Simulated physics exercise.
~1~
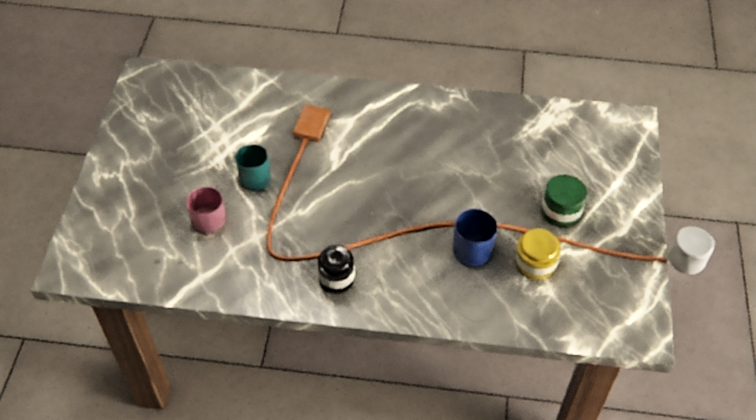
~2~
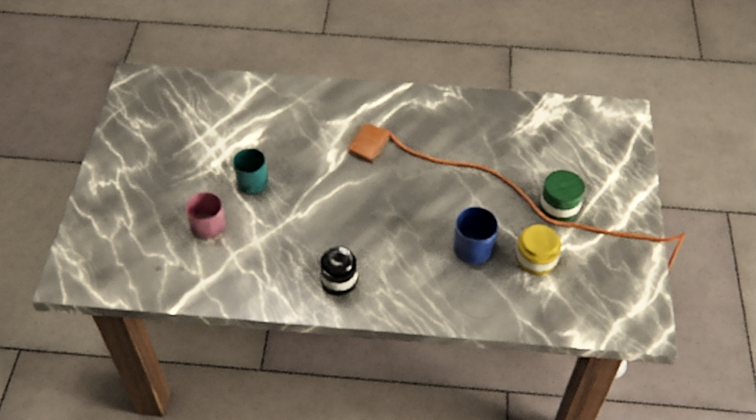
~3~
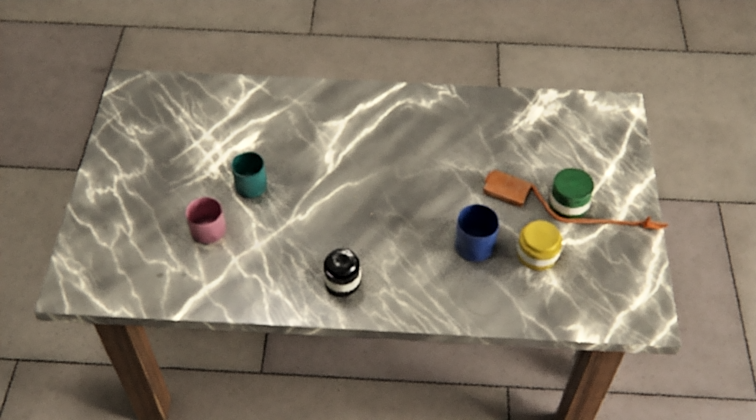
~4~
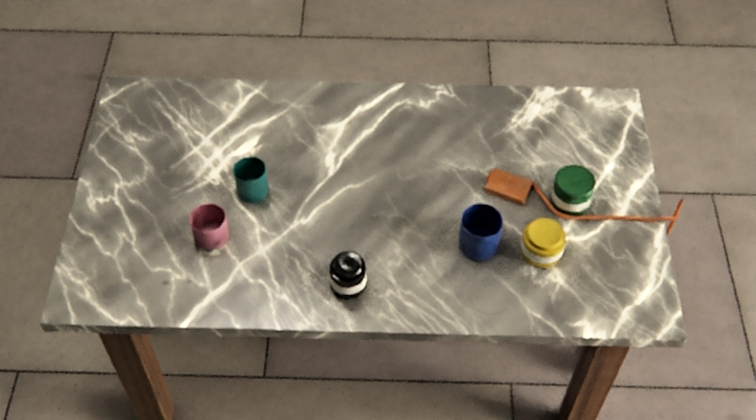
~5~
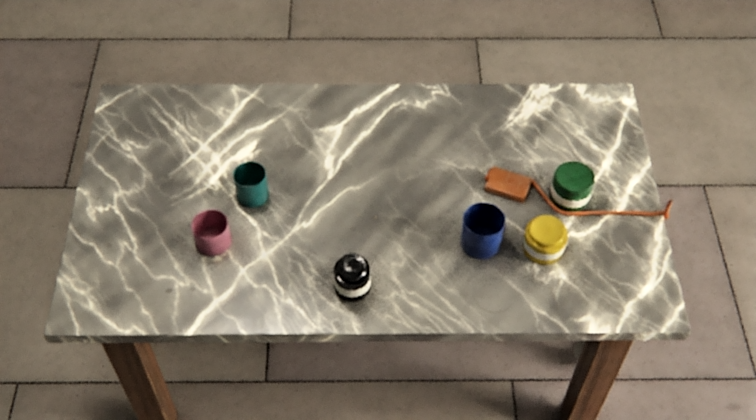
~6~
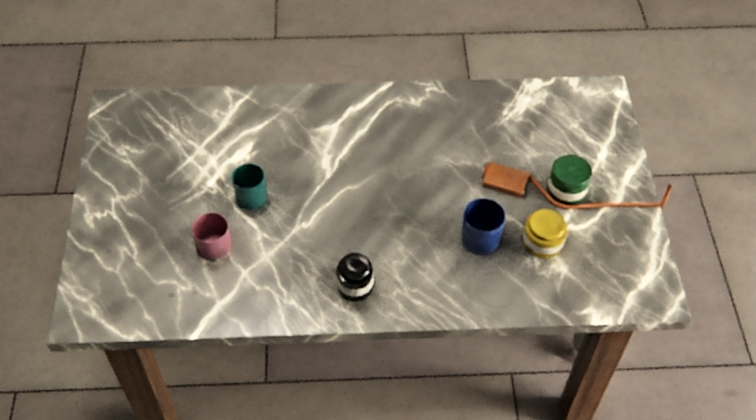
A white cup-like object dropped off the right edge of a marble-topped table, and its thin orange cord dragged a small orange block rightward until it stopped beside the green canister, leaving the cord's end at the edge and the other cups and jars standing.
